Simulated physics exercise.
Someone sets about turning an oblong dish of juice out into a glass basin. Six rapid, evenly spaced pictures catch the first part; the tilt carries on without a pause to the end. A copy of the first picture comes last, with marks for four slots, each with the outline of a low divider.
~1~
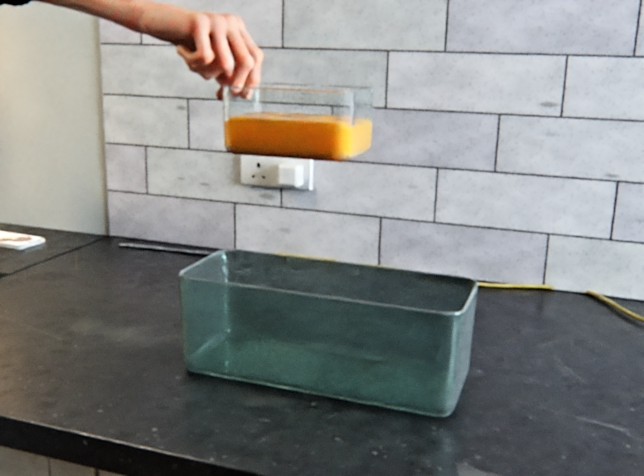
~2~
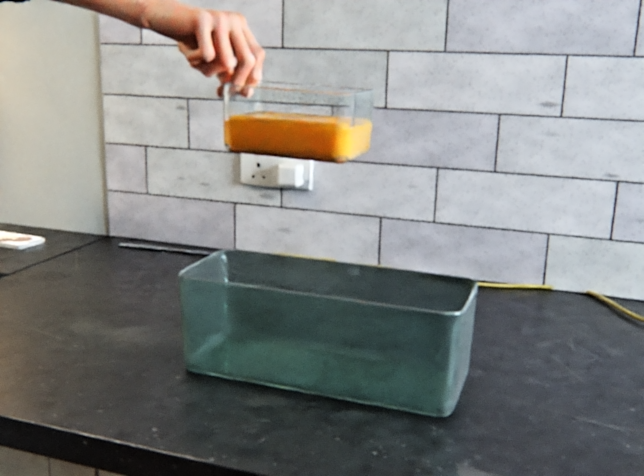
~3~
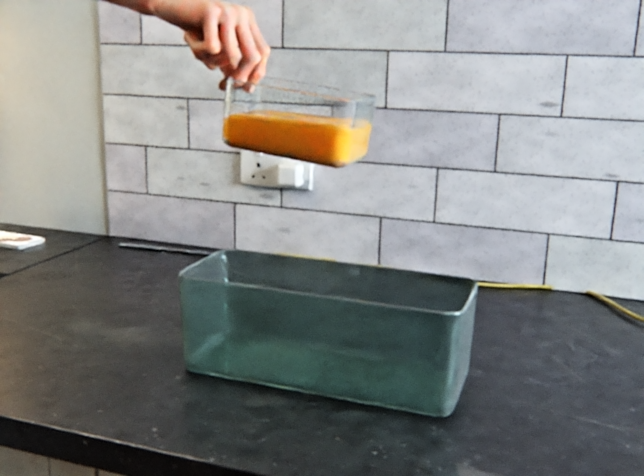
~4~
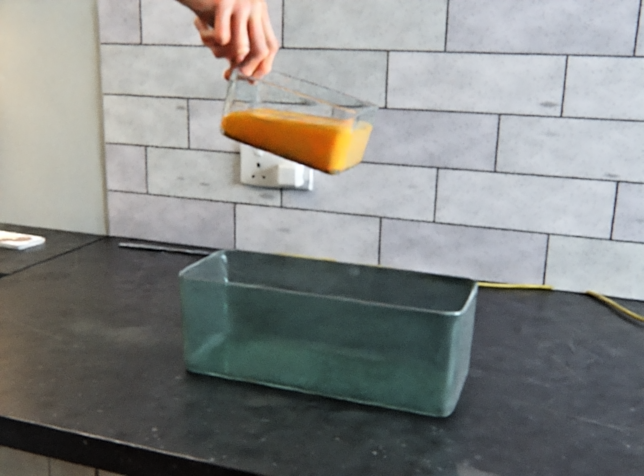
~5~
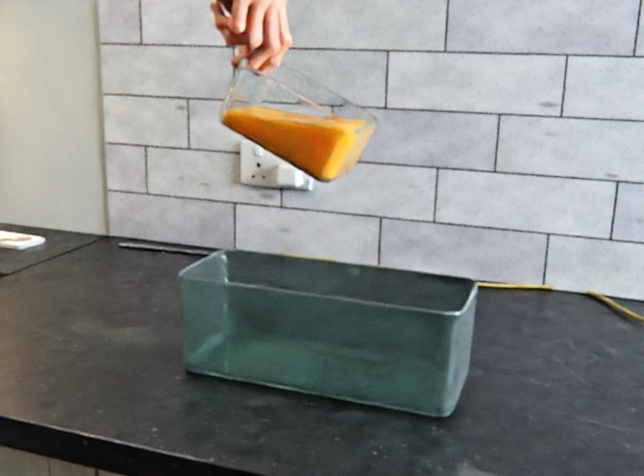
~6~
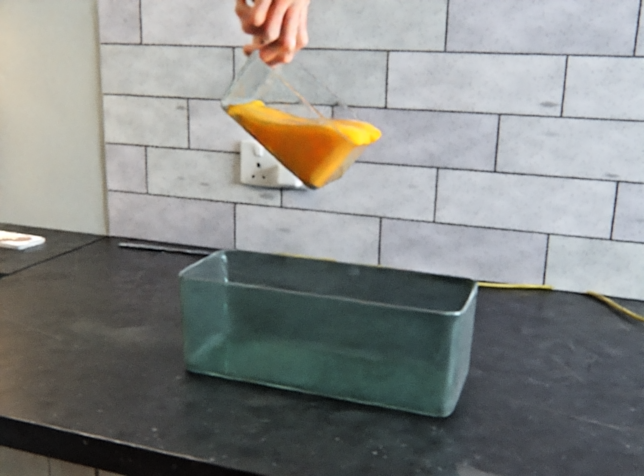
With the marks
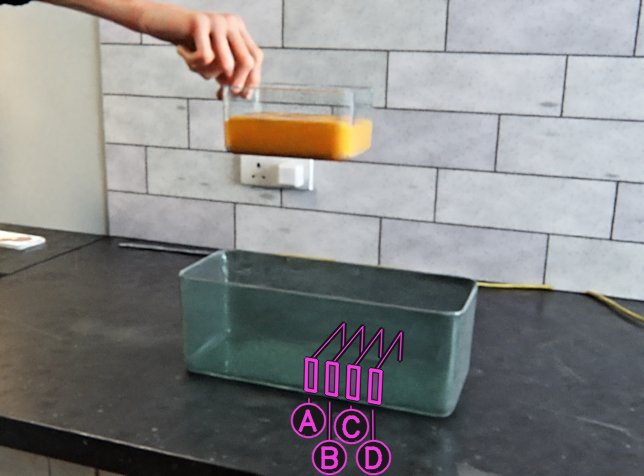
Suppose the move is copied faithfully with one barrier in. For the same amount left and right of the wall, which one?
Go for D.
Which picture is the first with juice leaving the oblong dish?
Picture 6.
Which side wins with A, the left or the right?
The right one.
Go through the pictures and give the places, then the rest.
The first picture shows upright, lip at (361, 89); basin from (186, 367) to (455, 415); nothing has left yet.
The second picture shows upright, lip at (362, 91); nothing has left yet.
The third picture shows tipped about 7°, lip at (364, 98); nothing has left yet.
The fourth picture shows tipped about 15°, lip at (367, 108); nothing has left yet.
The fifth picture shows tipped about 26°, lip at (368, 122); nothing has left yet.
The sixth picture shows tipped about 38°, lip at (365, 138); juice is over the lip, down to (369, 142).
On the marked copy, A at (308, 398); B at (329, 401); C at (351, 405); D at (372, 409).
With A, about 7 % ends left of the wall and 91 % right of it.
With B, about 14 % ends left of the wall and 84 % right of it.
With C, about 38 % ends left of the wall and 60 % right of it.
With D, about 51 % ends left of the wall and 47 % right of it.
